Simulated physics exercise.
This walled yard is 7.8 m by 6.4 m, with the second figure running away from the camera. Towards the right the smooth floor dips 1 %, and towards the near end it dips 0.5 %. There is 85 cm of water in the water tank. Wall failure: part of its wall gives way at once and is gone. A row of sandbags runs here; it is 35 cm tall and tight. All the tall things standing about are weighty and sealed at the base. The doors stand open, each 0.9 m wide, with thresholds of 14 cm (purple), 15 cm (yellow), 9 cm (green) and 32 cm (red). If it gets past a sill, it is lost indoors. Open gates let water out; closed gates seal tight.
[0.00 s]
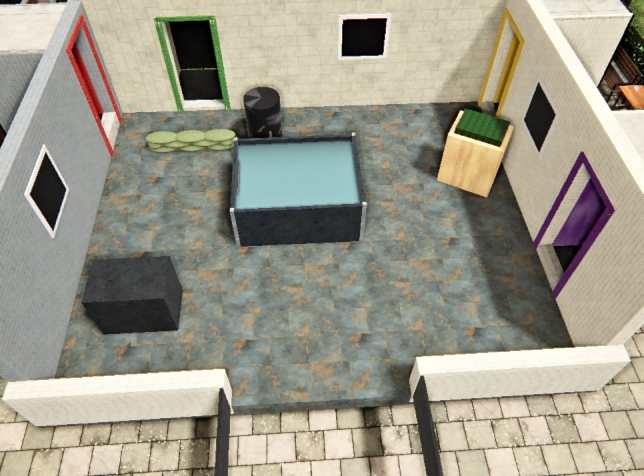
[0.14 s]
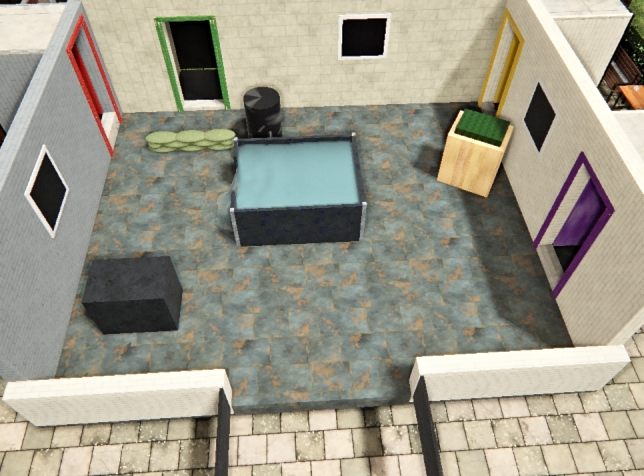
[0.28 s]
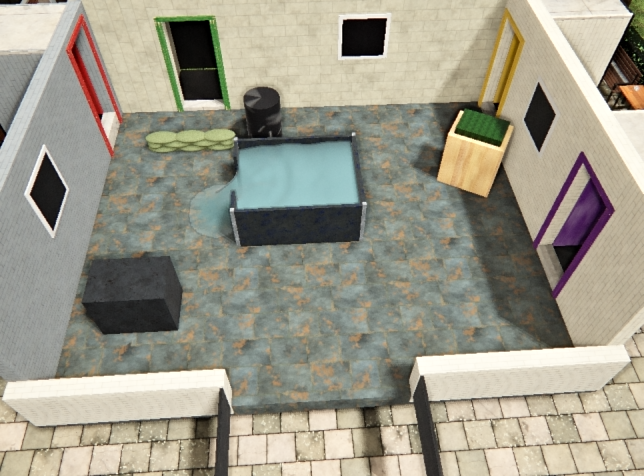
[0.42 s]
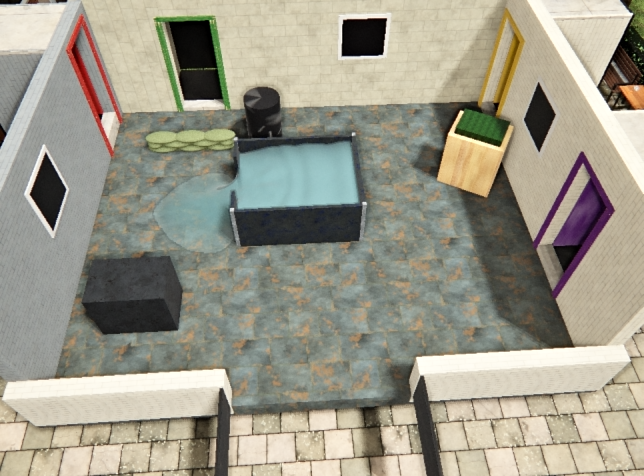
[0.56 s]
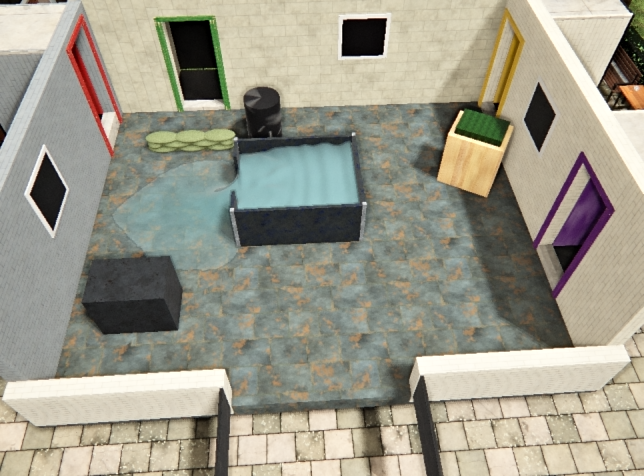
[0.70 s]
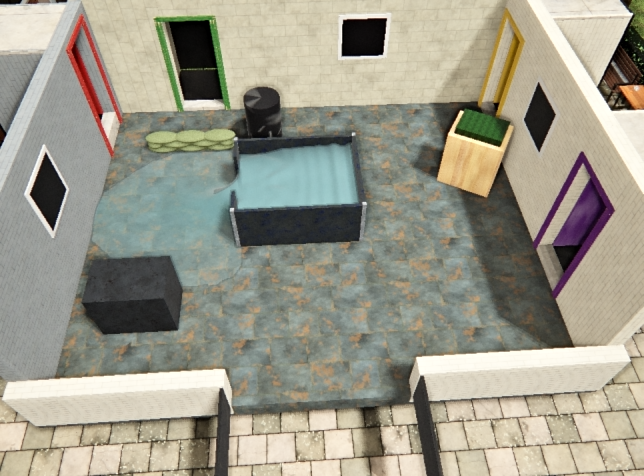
Water pouring from the left side of a dark-walled tank and spreading across a walled yard's floor toward the grey wall.
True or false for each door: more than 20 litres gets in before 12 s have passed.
Purple door false, yellow door false, green door false, red door false.
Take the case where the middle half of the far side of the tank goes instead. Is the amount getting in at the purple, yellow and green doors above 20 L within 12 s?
Outcomes - purple: Not exceeded, yellow: Exceeded, green: Not exceeded.
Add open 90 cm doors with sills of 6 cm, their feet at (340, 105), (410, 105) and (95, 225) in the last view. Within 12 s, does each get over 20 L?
Per doorway, in order: Insufficient / insufficient / sufficient.
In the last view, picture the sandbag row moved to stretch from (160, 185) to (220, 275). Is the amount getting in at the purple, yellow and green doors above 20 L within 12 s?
Note - purple: Limit held; yellow: Limit held; green: Limit exceeded.
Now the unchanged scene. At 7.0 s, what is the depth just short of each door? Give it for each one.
Depths: Purple door 6 cm, yellow door 8 cm, green door 6 cm, red door 11 cm.
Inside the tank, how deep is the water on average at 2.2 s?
I'd put the mean depth near 48 centimetres.
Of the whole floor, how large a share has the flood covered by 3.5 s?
About 40 per cent.
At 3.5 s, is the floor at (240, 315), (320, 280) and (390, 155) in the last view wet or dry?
Status of the three spots: Inundated, free of it, free of it.
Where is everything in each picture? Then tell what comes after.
In the first frame, still water, 85 cm deep, in the water tank at (297, 174).
In the second frame, water pours out at (240, 196) and has run 0.5 m, to (225, 227); typically 11 cm deep outside, 85 cm at the water tank's back.
In the third frame, water pours out at (240, 198) and has run 0.9 m, to (194, 201); typically 13 cm deep outside, 85 cm at the water tank's back.
In the fourth frame, water pours out at (240, 199) and has run 1.6 m, to (157, 215); typically 8 cm deep outside, 85 cm at the water tank's back.
In the fifth frame, the front is at (117, 216), 2.3 m from the gap at (240, 199); 4.1 m2 of floor is under water; 79 cm left at the back of the water tank.
In the sixth frame, the front is at (103, 195), 2.7 m from the gap at (240, 198); 6.3 m2 of floor is under water; 72 cm left at the back of the water tank.
After 1.4 s water covers 20 % of the floor and is deepest (47 cm) near (236, 211); purple door not reached, yellow door not reached, green door not reached, red door 16 cm at the sill, 0 L in.
After 2.2 s water covers 25 % of the floor and is deepest (34 cm) near (236, 211); purple door not reached, yellow door not reached, green door 3 cm at the sill, 0 L in, red door 17 cm at the sill, 0 L in.
After 3.5 s water covers 40 % of the floor and is deepest (28 cm) near (236, 211); purple door not reached, yellow door not reached, green door 9 cm at the sill, 0 L in, red door 15 cm at the sill, 0 L in.
After 7.0 s water covers 90 % of the floor and is deepest (15 cm) near (248, 133); purple door 6 cm at the sill, 0 L in, yellow door 8 cm at the sill, 0 L in, green door 6 cm at the sill, 2 L in, red door 11 cm at the sill, 0 L in.
After 12.0 s water covers 95 % of the floor and is deepest (12 cm) near (530, 372); purple door 9 cm at the sill, 0 L in, yellow door 10 cm at the sill, 0 L in, green door 4 cm at the sill, 2 L in, red door 6 cm at the sill, 0 L in.
